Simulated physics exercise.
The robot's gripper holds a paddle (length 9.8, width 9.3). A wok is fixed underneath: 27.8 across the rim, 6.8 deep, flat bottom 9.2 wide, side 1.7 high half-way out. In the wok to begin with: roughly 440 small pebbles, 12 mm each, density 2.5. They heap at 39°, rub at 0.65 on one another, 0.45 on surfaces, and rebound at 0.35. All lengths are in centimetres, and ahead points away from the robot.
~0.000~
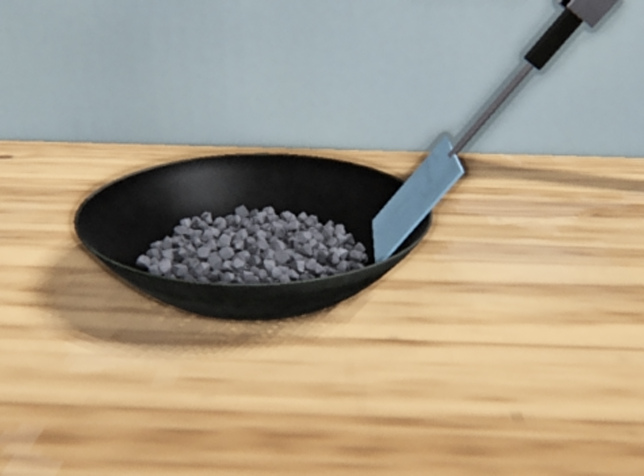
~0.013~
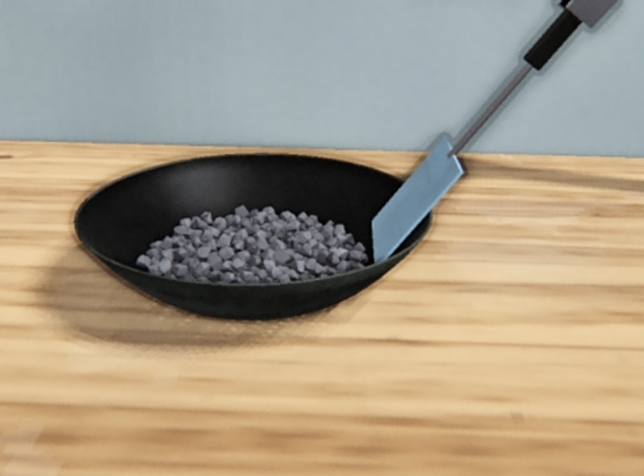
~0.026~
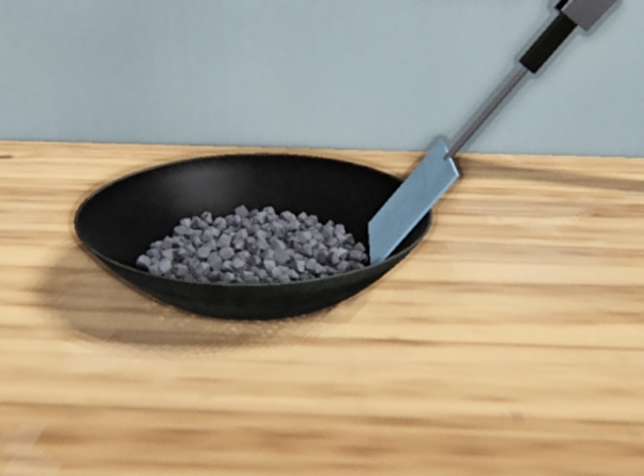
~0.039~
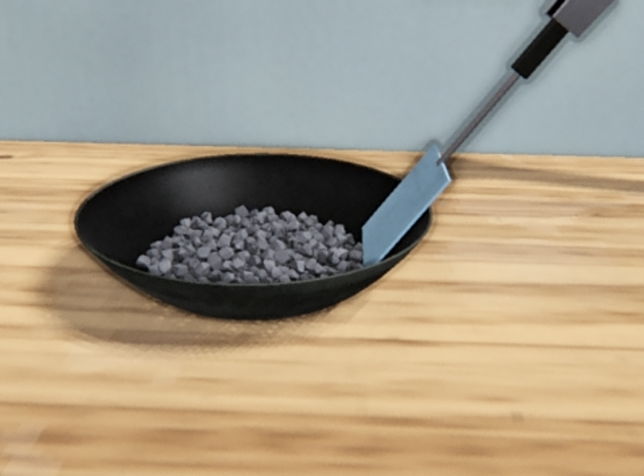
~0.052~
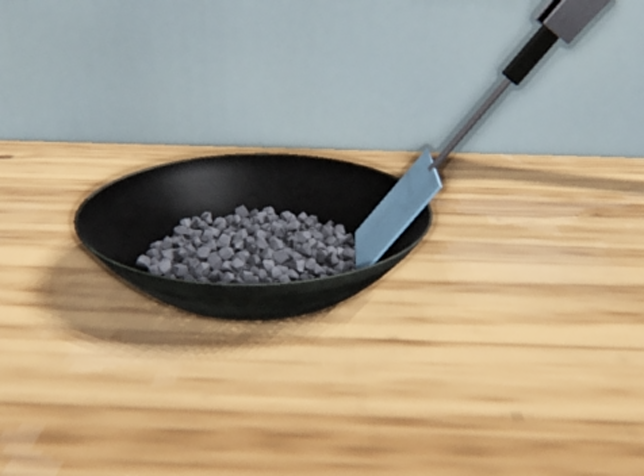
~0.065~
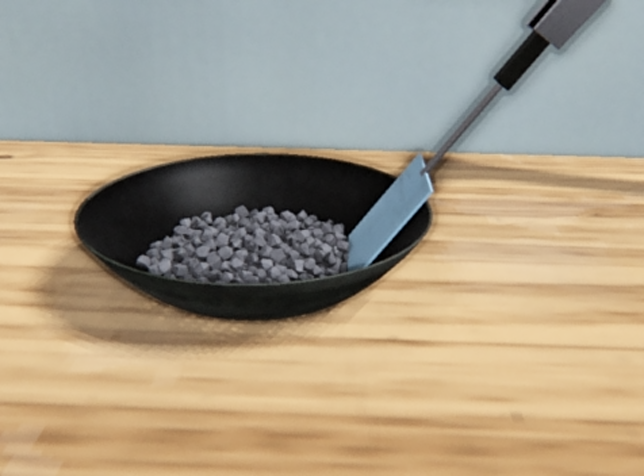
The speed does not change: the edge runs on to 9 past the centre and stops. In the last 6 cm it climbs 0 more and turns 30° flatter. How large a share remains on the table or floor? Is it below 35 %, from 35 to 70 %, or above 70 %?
Below 35 %.
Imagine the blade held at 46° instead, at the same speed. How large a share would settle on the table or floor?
That gives about 25 in a hundred.
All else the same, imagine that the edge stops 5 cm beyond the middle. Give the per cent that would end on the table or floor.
Roughly 5 %.
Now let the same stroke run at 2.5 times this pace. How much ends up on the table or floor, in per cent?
Something close to 40 per cent ends up on the table or floor.
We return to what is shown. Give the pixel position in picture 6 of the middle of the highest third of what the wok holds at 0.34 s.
It is centred at about (131, 206).
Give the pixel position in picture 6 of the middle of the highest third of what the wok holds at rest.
Look near (127, 210).
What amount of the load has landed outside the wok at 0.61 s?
25 %.
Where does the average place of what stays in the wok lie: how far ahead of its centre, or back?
About 6.0 centimetres ahead.
By 0.20 s, sloping 54°, highest piece 9 above the table; 441 in the wok, 1 on the blade or in flight.
By 0.34 s, sloping 44°, highest piece 9 above the table; 429 in the wok, 13 on the blade or in flight.
By 0.61 s, sloping 24°, highest piece 9 above the table; 327 in the wok, 111 on the table or floor, 4 on the blade or in flight.
By 1.66 s, sloping 24°, highest piece 9 above the table; 323 in the wok, 119 on the table or floor.
Final count, 323 in the wok, 119 on the table or floor. That is 27 % on the table or floor.
